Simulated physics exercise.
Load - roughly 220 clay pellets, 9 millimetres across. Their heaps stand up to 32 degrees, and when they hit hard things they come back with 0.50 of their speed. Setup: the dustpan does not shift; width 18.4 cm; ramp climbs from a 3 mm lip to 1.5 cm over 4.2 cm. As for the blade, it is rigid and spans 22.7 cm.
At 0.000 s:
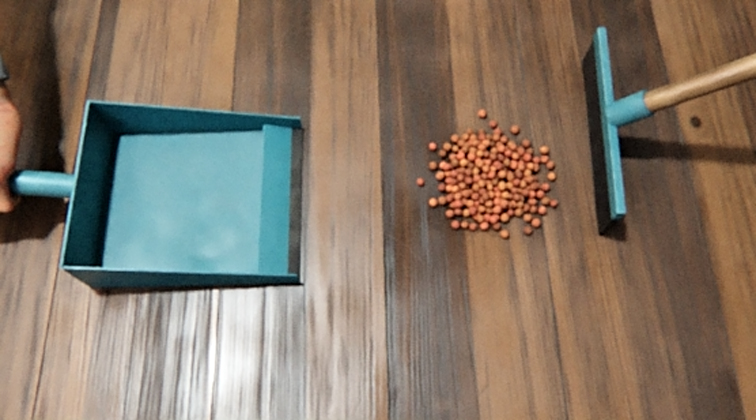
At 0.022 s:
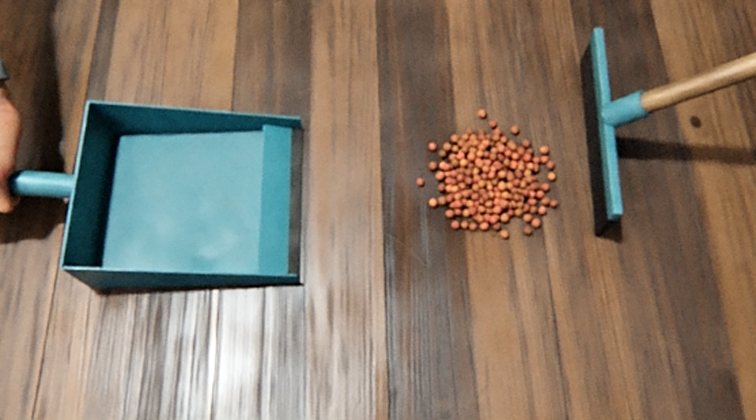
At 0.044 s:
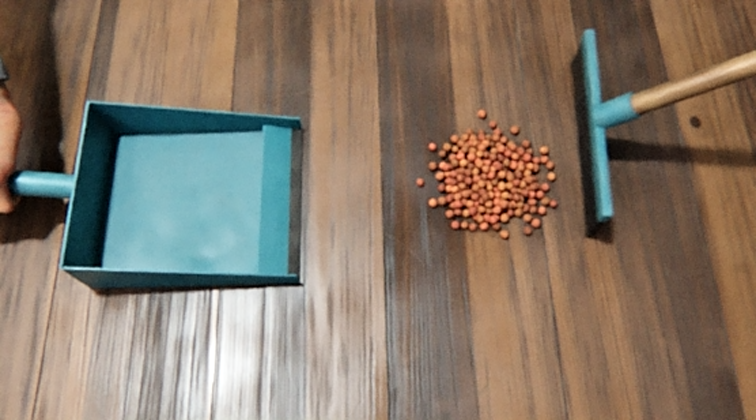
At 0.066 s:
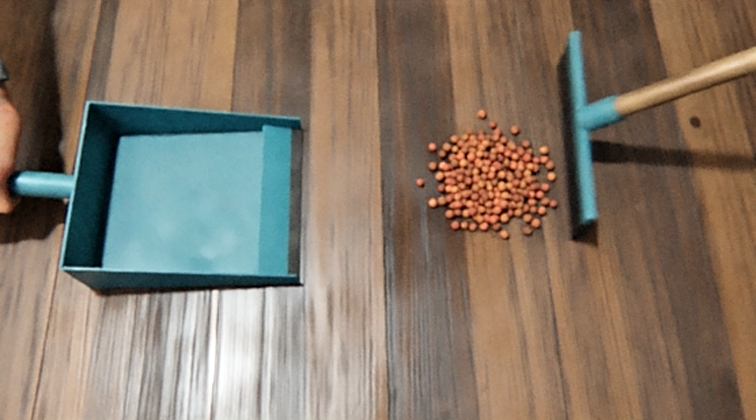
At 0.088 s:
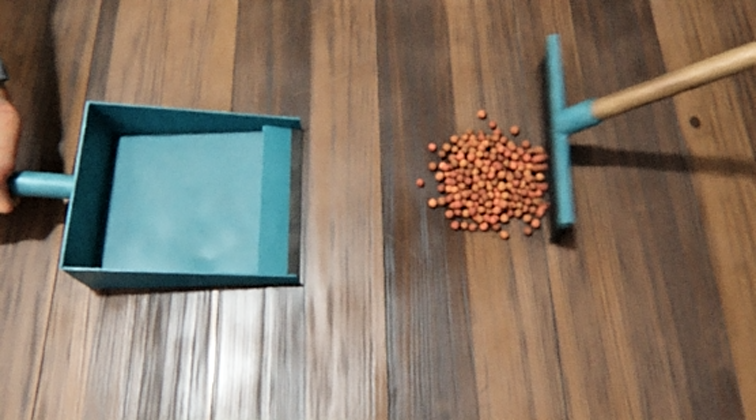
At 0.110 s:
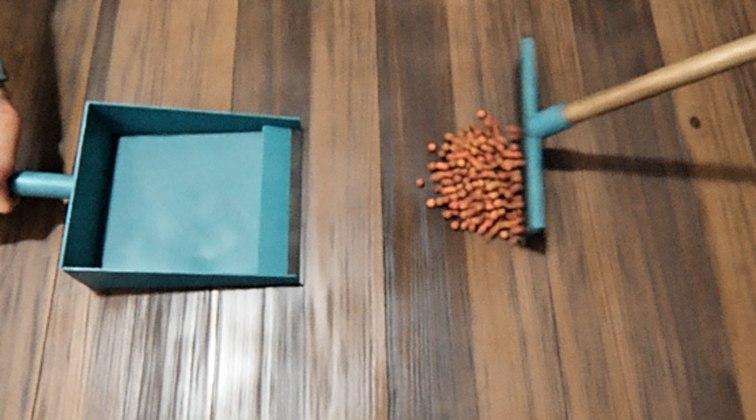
Wooden plank floor with a teal long-handled blade sliding left into a pile of reddish-brown pellets while a hand holds a dustpan still.
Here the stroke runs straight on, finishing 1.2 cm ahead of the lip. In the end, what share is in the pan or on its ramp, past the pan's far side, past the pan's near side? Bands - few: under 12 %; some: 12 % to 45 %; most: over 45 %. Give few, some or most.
Pan: Most, far side: Some, near side: Few.
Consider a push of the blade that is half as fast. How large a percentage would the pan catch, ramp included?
It would be around 50 percent.
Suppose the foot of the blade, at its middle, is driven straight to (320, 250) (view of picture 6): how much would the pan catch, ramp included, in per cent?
Some 45 per cent.
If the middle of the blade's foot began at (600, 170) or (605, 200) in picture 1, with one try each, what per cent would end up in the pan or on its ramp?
55 and 50 per cent, roughly.
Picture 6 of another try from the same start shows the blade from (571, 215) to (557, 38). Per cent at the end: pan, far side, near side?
Pan 50 % / far 15 % / near 10 %.
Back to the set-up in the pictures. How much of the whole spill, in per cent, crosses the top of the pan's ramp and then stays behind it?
It comes to some 45 per cent.
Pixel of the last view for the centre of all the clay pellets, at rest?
Close to pixel (198, 199).
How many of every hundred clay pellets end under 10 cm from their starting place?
Close to 0 per cent of it.
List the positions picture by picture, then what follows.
In the first frame, blade from (617, 214) to (599, 37), moved 0.0 cm, 0 of the pieces shifted so far; middle of the pieces at (488, 176); pan at (184, 204).
In the second frame, blade from (614, 215) to (596, 37), moved 0.3 cm, 0 of the pieces shifted so far; middle of the pieces at (488, 176).
In the third frame, blade from (604, 216) to (587, 39), moved 1.4 cm, 0 of the pieces shifted so far; middle of the pieces at (488, 176).
In the fourth frame, blade from (588, 219) to (572, 41), moved 3.1 cm, 0 of the pieces shifted so far; middle of the pieces at (488, 176).
In the fifth frame, blade from (565, 223) to (552, 44), moved 5.5 cm, 7 of the pieces shifted so far; middle of the pieces at (488, 176).
In the sixth frame, blade from (535, 228) to (526, 48), moved 8.5 cm, 180 of the pieces shifted so far; middle of the pieces at (480, 181); pan at (183, 205). Its pace works out near 1.42 m/s, heading 8 degrees towards the viewer's side.
After 0.21 s, middle of the blade 11 cm from the lip; 0 % over the lip, far side 15 %, near side 5 %.
After 0.27 s, middle of the blade 4 cm from the lip; 10 % over the lip, far side 15 %, near side 5 %.
After 0.47 s, middle of the blade 2 cm from the lip; 65 % over the lip, far side 15 %, near side 5 %.
At rest (1.3 s), pan 55 %, far side 15 %, near side 5 %, in front of the lip or behind the blade 20 %.
